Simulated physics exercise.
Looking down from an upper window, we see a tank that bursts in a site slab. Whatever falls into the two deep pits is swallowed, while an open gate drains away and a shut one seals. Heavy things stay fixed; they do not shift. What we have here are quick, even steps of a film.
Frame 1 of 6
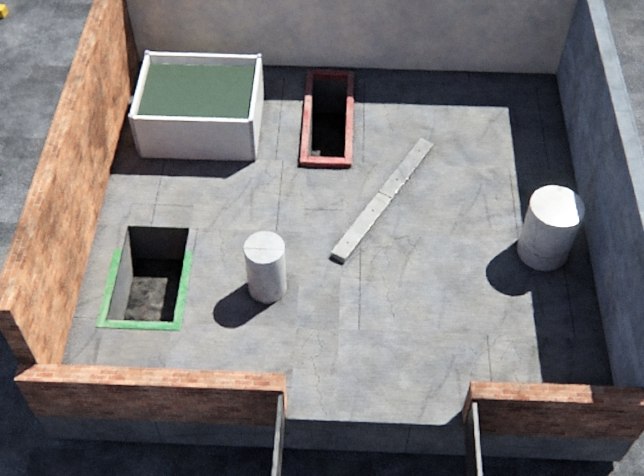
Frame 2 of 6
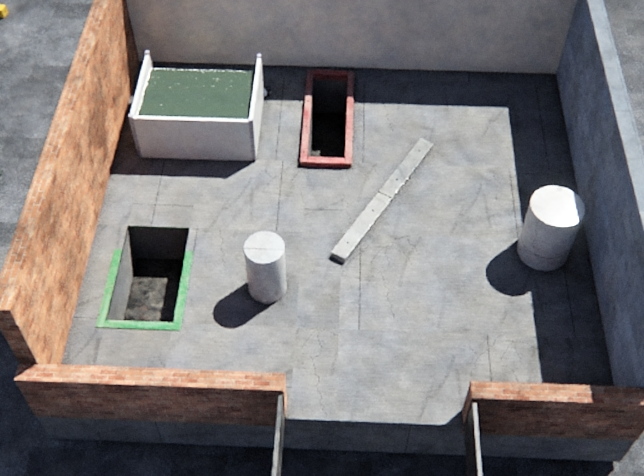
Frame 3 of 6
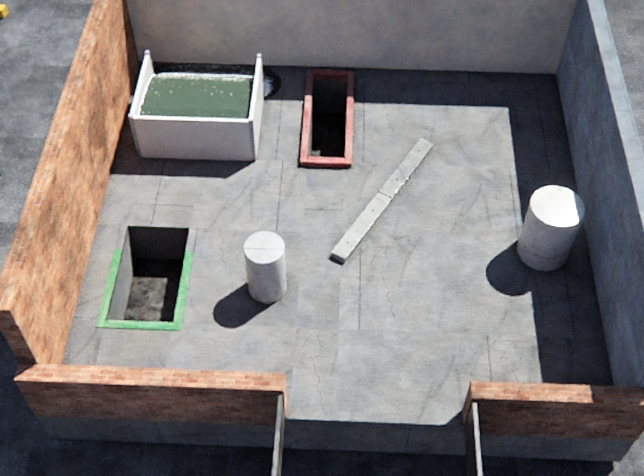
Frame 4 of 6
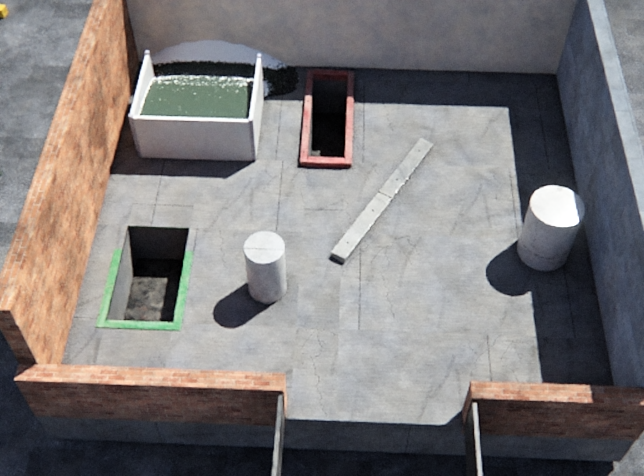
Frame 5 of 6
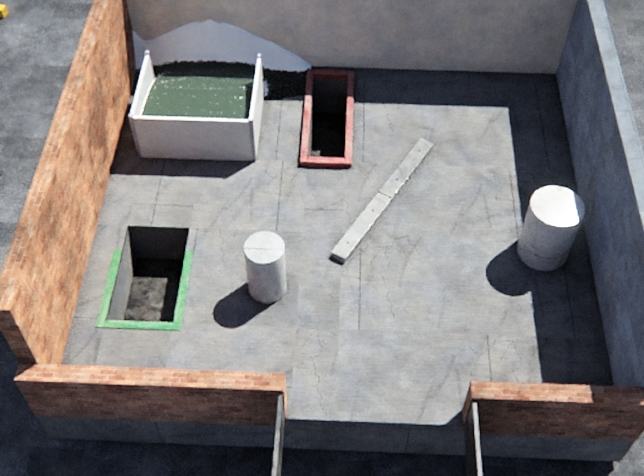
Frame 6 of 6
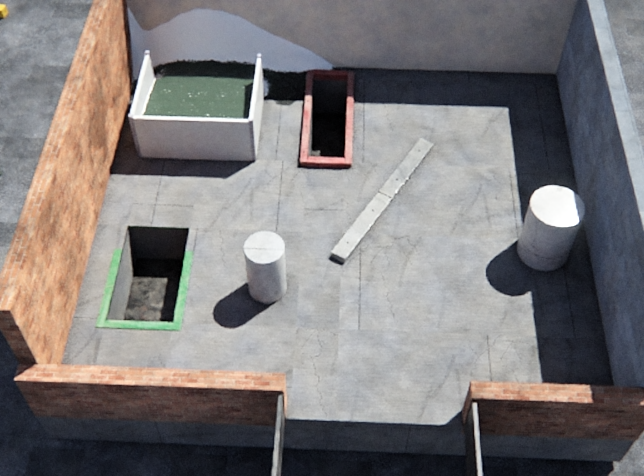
Water burst out of the far side of a white open tank on a concrete slab, splashed up the back wall and spread right behind the red-edged pit, while the pillars and beam stayed still.
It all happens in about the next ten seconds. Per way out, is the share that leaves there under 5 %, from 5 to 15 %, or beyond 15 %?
At the end, the gate ends up with a share that stays below five per cent; the red pit ends up with a share topping fifteen per cent; the green pit ends up with a share topping fifteen per cent.
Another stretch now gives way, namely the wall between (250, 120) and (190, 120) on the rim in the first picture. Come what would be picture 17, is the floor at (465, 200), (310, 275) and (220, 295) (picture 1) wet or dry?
Point 1: Unwetted; point 2: Inundated; point 3: Inundated.
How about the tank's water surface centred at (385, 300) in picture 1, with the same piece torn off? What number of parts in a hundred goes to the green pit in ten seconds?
The green pit takes 12 per cent.
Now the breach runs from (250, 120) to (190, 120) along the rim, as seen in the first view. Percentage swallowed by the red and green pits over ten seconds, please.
Red about 0 %, green about 35 %.
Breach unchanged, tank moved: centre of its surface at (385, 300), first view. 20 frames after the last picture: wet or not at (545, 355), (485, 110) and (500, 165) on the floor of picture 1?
Spot 1 unwetted, spot 2 wetted, and spot 3 wetted.
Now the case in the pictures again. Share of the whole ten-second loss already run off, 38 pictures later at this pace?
Working it through, I arrive at 75 per cent.
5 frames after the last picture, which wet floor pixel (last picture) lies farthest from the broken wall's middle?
Roughly at (452, 75).
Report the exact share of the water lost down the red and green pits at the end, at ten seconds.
I'd say near 20 %, and near 20 %.
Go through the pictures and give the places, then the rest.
The first frame shows the open tank at (198, 89) is whole and still.
In the second frame, water pours out on the open tank's far side and has run to (267, 94).
In the third frame, water pours out on the open tank's far side and has run to (275, 78).
In the fourth frame, water pours out on the open tank's far side and has run to (290, 67).
In the fifth frame, the front is at (313, 68), out from the gap on the open tank's far side.
In the sixth frame, the front is at (337, 69), out from the gap on the open tank's far side.
A moment on, water covers 10 % of the floor; the gate 0 %, the red pit 4 %, the green pit 0 %.
Next, water covers 20 % of the floor; the gate 0 %, the red pit 10 %, the green pit 1 %.
Then, water covers 35 % of the floor; the gate 0 %, the red pit 15 %, the green pit 7 %.
Later, water covers 55 % of the floor; the gate 0 %, the red pit 19 %, the green pit 12 %.
In the end, water covers 65 % of the floor; the gate 2 %, the red pit 20 %, the green pit 19 %.
